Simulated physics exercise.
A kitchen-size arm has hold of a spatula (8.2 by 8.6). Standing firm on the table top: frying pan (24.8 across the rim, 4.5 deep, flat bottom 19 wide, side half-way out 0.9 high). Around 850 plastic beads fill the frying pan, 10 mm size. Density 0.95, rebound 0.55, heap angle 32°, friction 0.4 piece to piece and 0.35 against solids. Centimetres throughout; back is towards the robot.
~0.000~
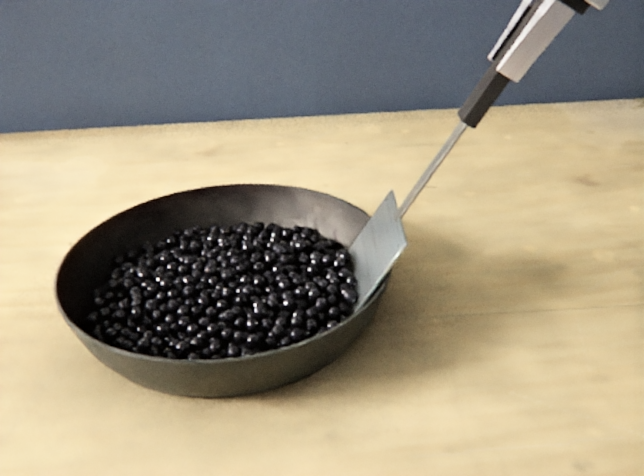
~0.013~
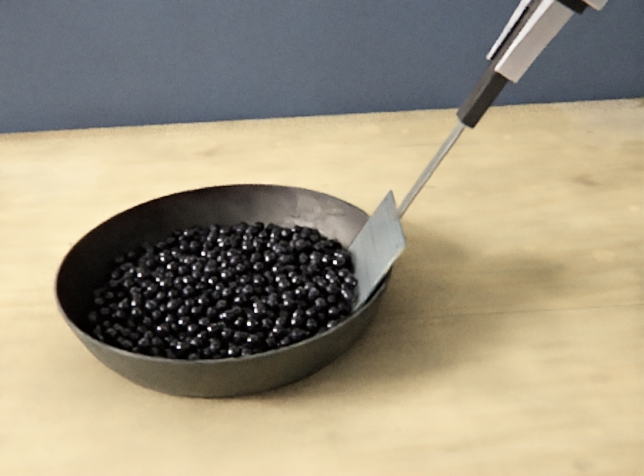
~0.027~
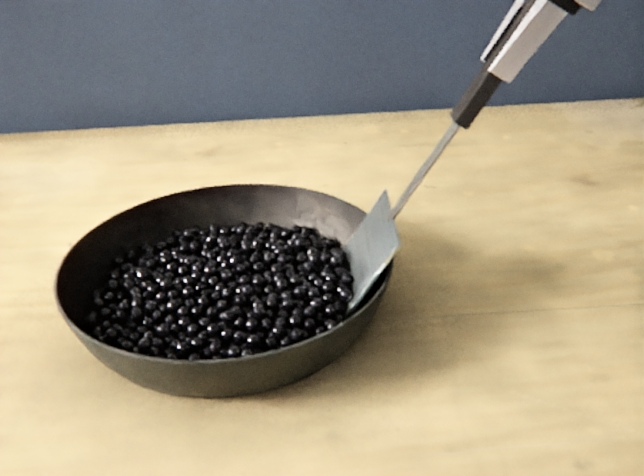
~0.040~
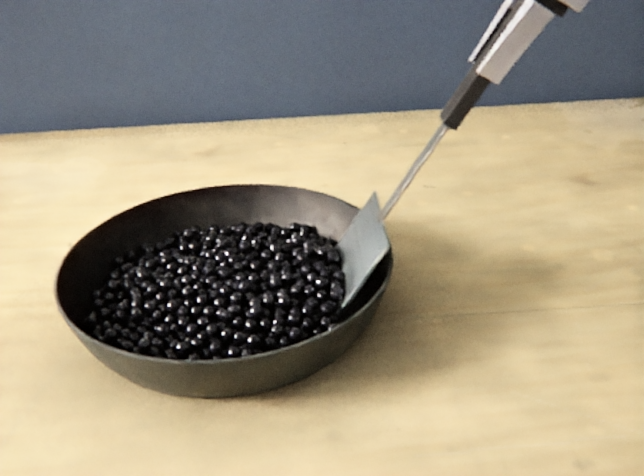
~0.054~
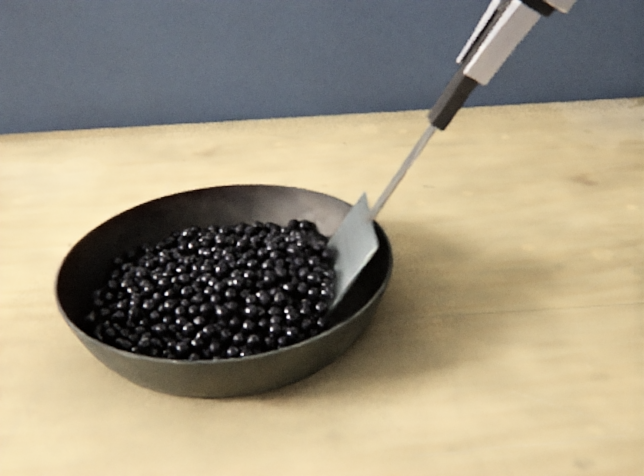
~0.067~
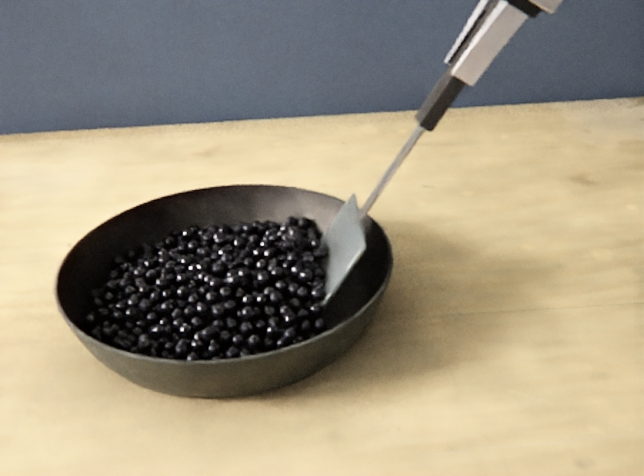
A spatula held by a robot arm slid slowly left from the right side of a dark frying pan, pushing the nearby shiny black beads inward while the pan stayed still on the table.
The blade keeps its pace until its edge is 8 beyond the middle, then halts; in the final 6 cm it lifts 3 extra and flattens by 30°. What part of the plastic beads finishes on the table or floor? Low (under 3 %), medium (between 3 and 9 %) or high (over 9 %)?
A medium share, between 3 and 9 %, ends on the table or floor.
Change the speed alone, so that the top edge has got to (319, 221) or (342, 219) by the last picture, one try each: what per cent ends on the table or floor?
About 20 and 10 per cent.
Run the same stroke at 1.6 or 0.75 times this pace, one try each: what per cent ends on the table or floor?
Some 15 and 0 per cent.
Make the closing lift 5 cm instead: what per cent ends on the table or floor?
Some 10 per cent.
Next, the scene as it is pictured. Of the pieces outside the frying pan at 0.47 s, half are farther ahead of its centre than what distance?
Roughly 16 cm.
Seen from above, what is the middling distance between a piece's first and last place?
About 3 cm.
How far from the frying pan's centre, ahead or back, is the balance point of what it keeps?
Roughly 4.0 cm ahead.
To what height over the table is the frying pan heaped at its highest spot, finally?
About 6.0 cm.
After 0.15 s, sloping 57°, highest piece 6 above the table; 853 in the frying pan.
After 0.23 s, sloping 46°, highest piece 7 above the table; 853 in the frying pan.
After 0.47 s, sloping 27°, highest piece 6 above the table; 813 in the frying pan, 37 on the table or floor, 3 on the blade or in flight.
After 1.52 s, sloping 27°, highest piece 6 above the table; 812 in the frying pan, 41 on the table or floor.
At rest, 812 in the frying pan, 41 on the table or floor. That is 5 % on the table or floor.
